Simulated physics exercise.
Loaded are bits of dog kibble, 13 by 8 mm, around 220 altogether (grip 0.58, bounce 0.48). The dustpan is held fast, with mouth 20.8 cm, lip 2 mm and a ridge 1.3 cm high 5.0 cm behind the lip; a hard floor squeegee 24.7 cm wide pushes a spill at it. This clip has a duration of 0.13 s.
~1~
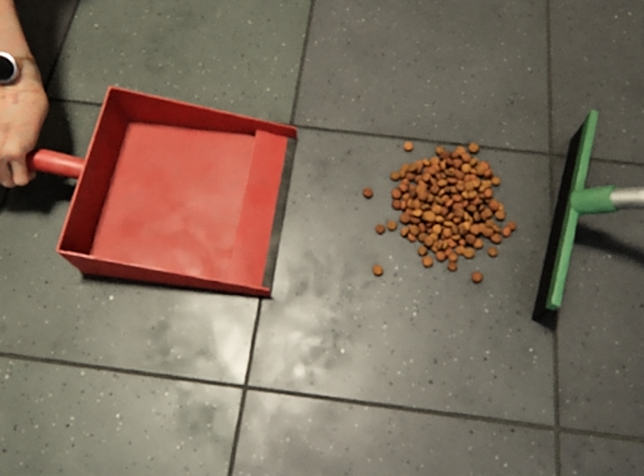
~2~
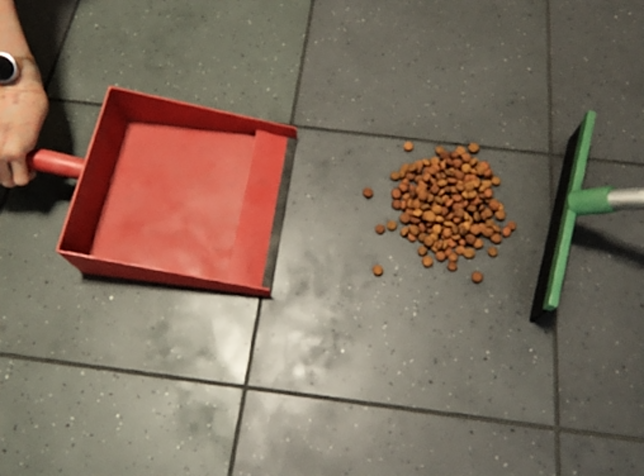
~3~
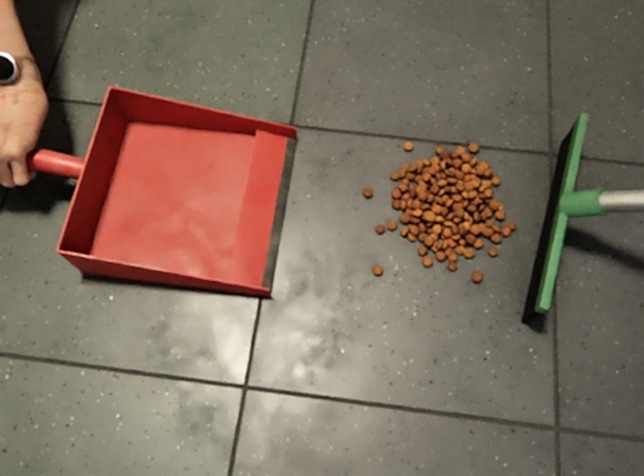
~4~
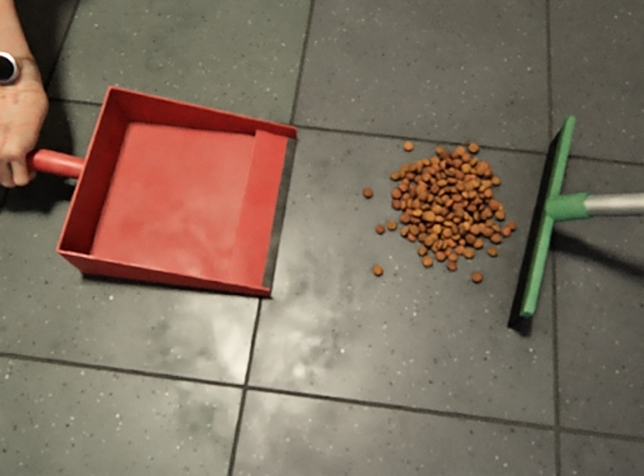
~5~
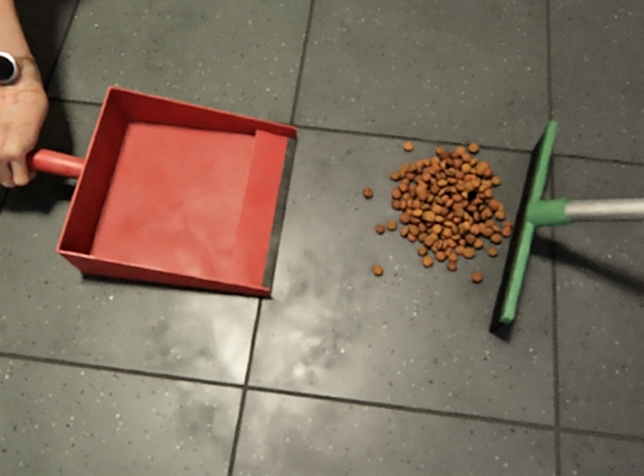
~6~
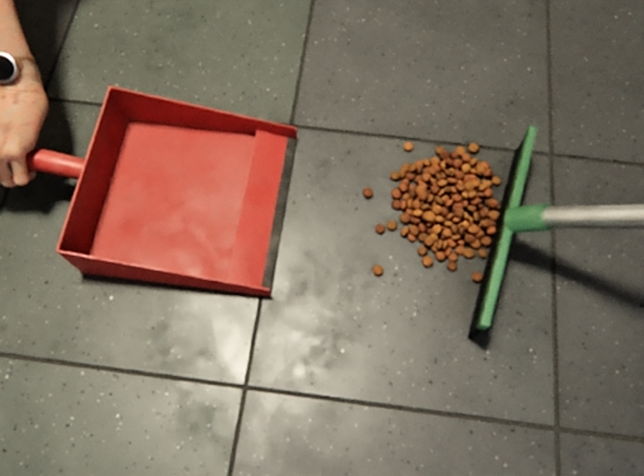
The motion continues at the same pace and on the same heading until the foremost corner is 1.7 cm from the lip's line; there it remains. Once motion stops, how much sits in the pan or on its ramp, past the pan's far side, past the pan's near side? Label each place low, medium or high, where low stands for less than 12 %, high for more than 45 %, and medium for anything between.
In the pan or on its ramp: Medium. Past the pan's far side: Medium. Past the pan's near side: Low.
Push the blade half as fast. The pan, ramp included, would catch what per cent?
I'd put it at roughly 5 per cent.
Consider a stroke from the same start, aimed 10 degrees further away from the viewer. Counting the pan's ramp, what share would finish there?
That would give about 35 percent.
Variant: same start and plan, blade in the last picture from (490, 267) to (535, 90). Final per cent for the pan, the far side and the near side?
Pan 25 % / far 50 % / near 0 %.
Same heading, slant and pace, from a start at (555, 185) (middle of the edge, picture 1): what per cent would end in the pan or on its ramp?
Roughly 25 percent would end up there.
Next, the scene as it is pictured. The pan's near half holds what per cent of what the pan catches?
Something like 70 per cent of the catch.
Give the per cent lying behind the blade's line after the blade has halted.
About 20 per cent.
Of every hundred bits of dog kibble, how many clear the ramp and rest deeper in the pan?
I'd put it near 5 per cent.
Then, 0.12 s after the last picture, middle of the blade 14 cm from the lip; 0 % over the lip, far side 10 %, near side 0 %.
Then, 0.20 s after the last picture, middle of the blade 6 cm from the lip; 0 % over the lip, far side 15 %, near side 0 %.
Then, 0.42 s after the last picture, middle of the blade 4 cm from the lip; 15 % over the lip, far side 15 %, near side 5 %.
In the end, pan 15 %, far side 15 %, near side 5 %, in front of the lip or behind the blade 60 %.
